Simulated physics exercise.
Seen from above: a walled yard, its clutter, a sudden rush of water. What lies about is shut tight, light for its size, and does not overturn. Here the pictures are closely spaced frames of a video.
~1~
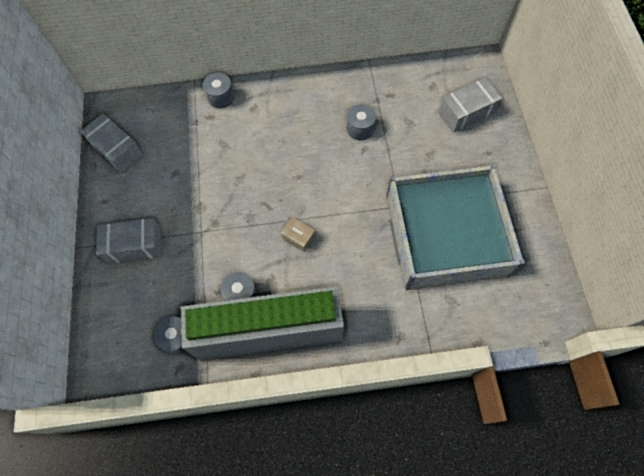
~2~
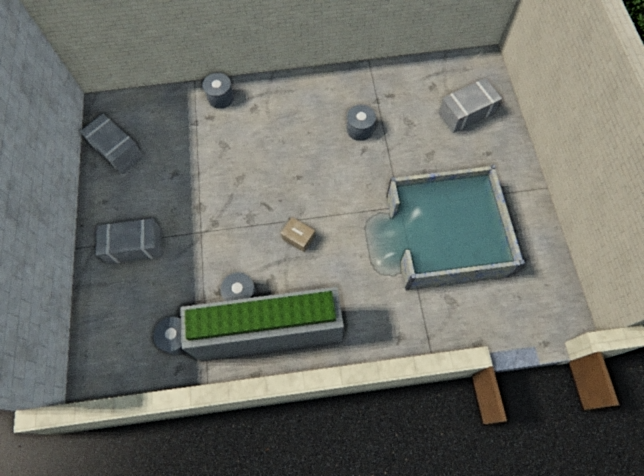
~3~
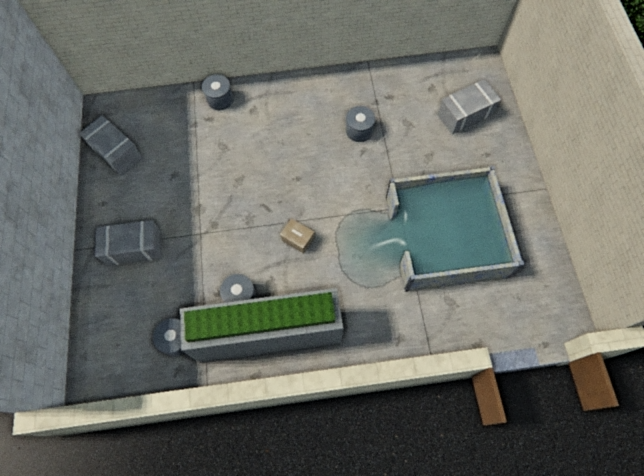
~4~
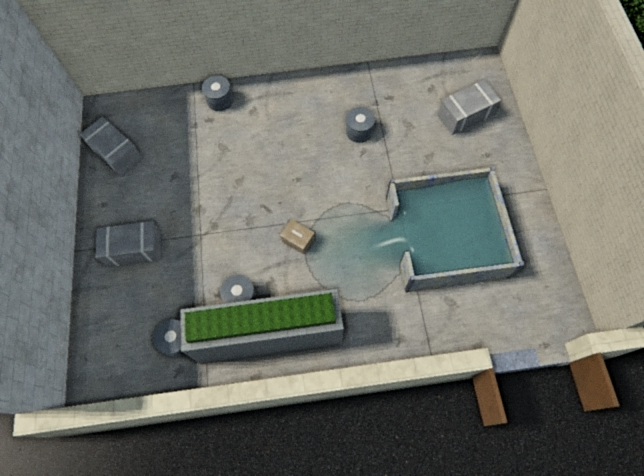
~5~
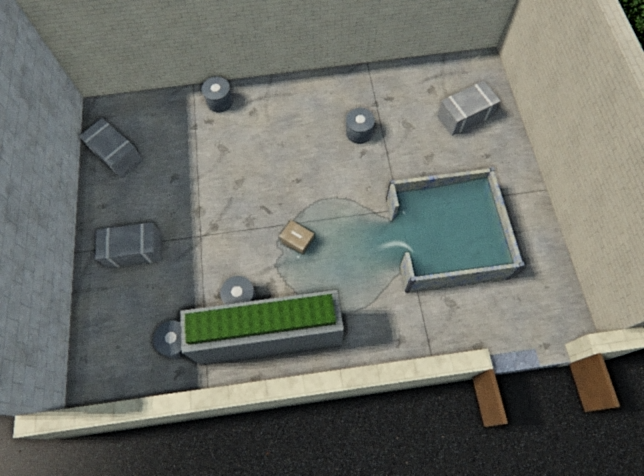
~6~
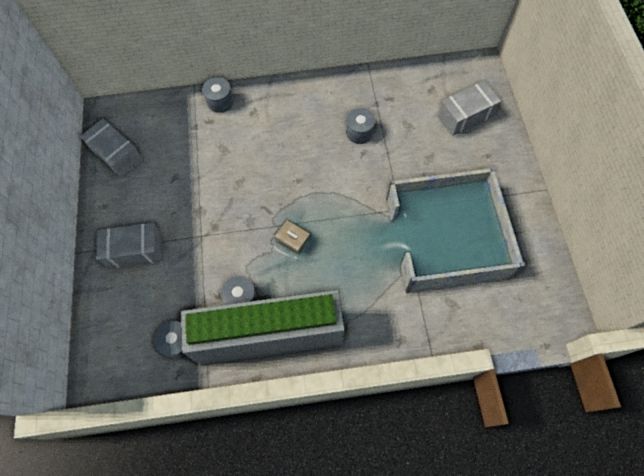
Water poured through a gap that opened in the left side of a square pool and spread leftward across a walled yard, surrounding a small tan box, which shifted only slightly.
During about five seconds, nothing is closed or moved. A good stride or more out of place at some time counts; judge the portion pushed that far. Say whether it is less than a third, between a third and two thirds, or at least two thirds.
Looks to me like between one and two in three get shifted a long way.
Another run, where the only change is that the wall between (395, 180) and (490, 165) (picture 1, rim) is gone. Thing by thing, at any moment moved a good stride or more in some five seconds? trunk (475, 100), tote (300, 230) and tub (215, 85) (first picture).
Lab note - in sequence: Made it that far; never that far; made it that far.
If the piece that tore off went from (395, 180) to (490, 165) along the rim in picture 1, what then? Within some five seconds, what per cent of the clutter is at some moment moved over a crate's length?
Estimate: Some 40 per cent.
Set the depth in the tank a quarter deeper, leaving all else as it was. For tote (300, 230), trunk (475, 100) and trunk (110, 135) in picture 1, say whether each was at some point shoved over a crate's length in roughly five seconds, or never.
Item by item: Cleared the mark, then missed the mark, then cleared the mark.
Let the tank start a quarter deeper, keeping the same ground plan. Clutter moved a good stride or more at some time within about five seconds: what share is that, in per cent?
That comes to 50 % of the lot.
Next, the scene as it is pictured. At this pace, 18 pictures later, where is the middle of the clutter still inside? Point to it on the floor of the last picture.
Centre estimate: Around (212, 189).
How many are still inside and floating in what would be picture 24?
My count is 3.
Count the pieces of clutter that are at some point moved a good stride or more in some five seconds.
That adds up to 4.
A moment on, 1 of 8 are well off their spots; 0 afloat.
Next, 2 of 8 are well off their spots; 0 afloat.
Later, 3 of 8 are well off their spots; 3 afloat.
In the end, 4 of 8 are well off their spots, and 4 have been at some point; 3 afloat.
